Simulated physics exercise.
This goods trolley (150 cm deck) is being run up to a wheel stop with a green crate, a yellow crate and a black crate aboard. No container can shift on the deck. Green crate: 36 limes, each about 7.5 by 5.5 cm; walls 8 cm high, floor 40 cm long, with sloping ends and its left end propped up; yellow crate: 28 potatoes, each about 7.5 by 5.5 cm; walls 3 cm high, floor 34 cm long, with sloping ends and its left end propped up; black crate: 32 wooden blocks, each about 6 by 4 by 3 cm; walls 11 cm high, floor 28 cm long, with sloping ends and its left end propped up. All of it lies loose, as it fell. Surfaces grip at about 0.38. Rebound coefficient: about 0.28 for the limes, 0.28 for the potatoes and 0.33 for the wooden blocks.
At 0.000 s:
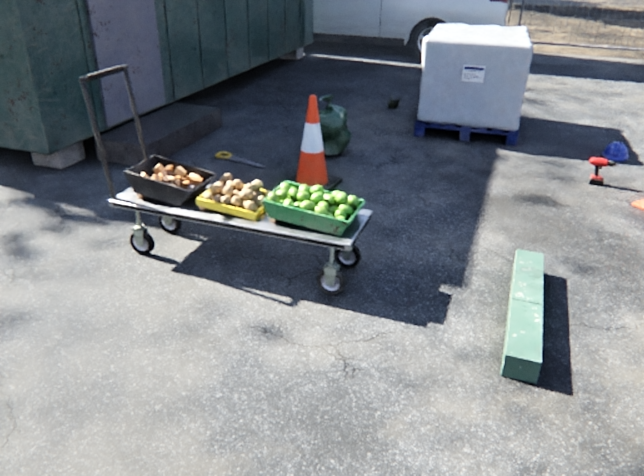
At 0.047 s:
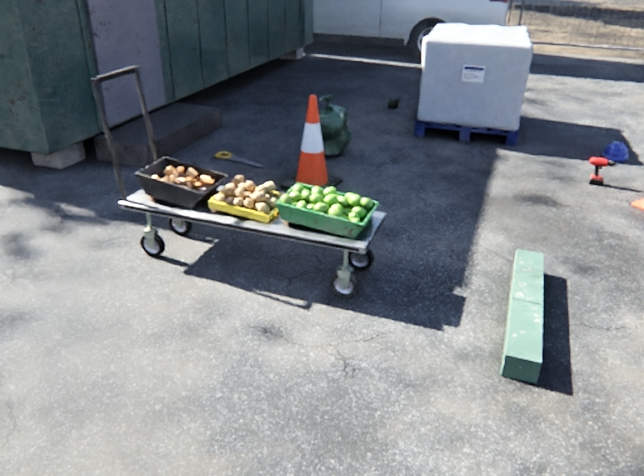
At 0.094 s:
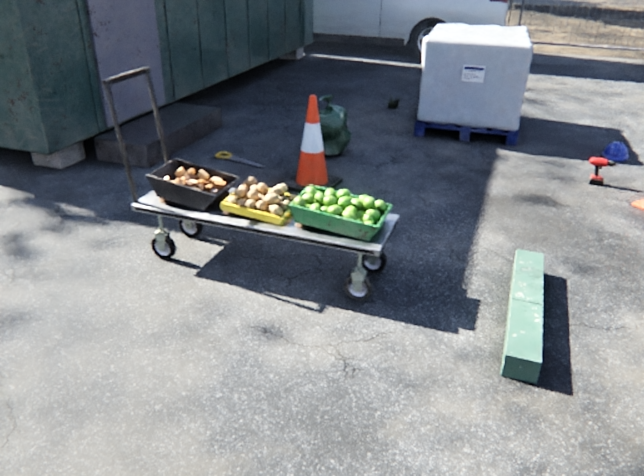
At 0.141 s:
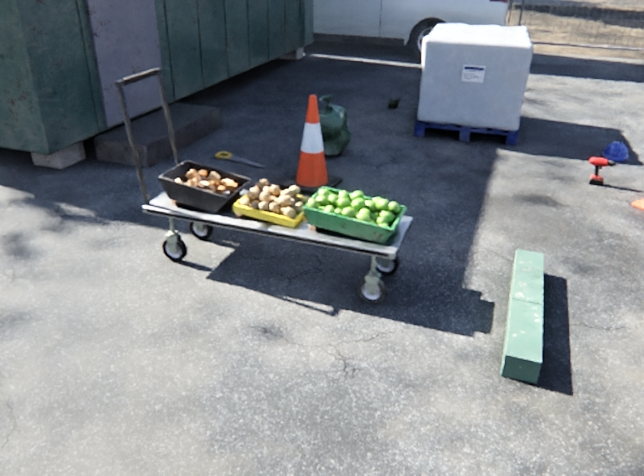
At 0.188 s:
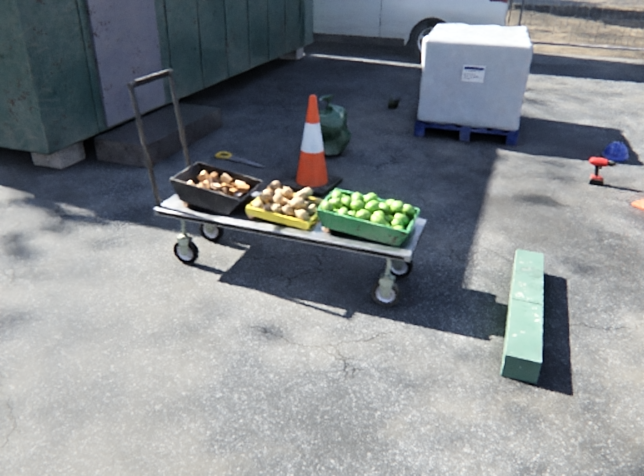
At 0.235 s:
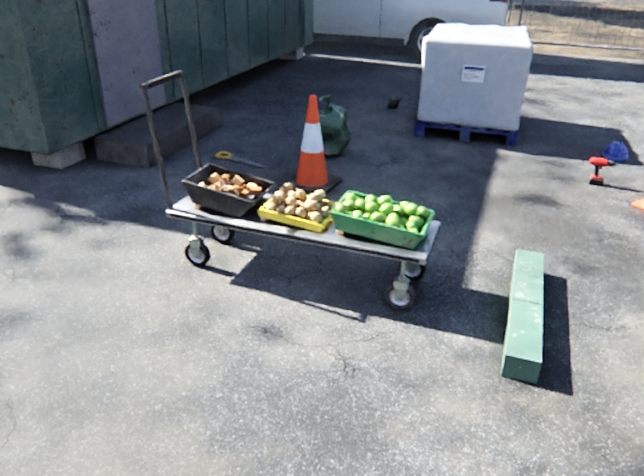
A flat trolley carrying black, yellow and green crates rolls slowly right across the pavement.
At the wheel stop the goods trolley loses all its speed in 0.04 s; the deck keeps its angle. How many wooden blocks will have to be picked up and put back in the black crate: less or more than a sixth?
The black crate loses less than a sixth of its wooden blocks.
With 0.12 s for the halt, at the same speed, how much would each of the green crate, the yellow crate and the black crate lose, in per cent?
Then green crate 10, yellow crate 10, black crate 0 per cent.
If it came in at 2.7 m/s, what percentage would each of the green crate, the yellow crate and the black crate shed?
Then green crate 40, yellow crate 30, black crate 30 per cent.
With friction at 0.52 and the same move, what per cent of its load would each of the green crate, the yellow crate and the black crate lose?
Then green crate 10, yellow crate 30, black crate 10 per cent.
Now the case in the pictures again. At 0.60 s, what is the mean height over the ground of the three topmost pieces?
Some 52 cm up.
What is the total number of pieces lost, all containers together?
Roughly 8 in all.
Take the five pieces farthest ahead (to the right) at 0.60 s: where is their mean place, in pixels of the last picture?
Around (519, 232).
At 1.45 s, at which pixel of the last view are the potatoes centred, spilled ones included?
Around (389, 222).
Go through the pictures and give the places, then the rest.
In the first picture (we follow the rim corner now nearest the camera), black crate at (190, 191); green crate at (348, 222); 87 cm still to roll; nothing out yet.
Black crate at (202, 193); green crate at (363, 224); 79 cm still to roll, in the second picture.
Black crate at (215, 196); green crate at (378, 227); 71 cm still to roll, in the third picture.
Black crate at (227, 198); green crate at (393, 229); 63 cm still to roll, in the fourth picture.
Black crate at (240, 200); green crate at (408, 232); 56 cm still to roll, in the fifth picture.
Black crate at (253, 202); green crate at (423, 235); 48 cm still to roll; nothing out yet, in the sixth picture.
After 0.50 s, contact.
After 0.60 s, 0 of 36 out of the green crate, 0 of 28 out of the yellow crate and 0 of 32 out of the black crate.
After 0.72 s, 3 of 36 out of the green crate, 3 of 28 out of the yellow crate and 0 of 32 out of the black crate.
After 0.95 s, 3 of 36 out of the green crate, 3 of 28 out of the yellow crate and 0 of 32 out of the black crate.
Outcome (at 1.45 s), 4 of 36 out of the green crate, 3 of 28 out of the yellow crate and 0 of 32 out of the black crate. Asked share, 0 of 32, 0 per cent.
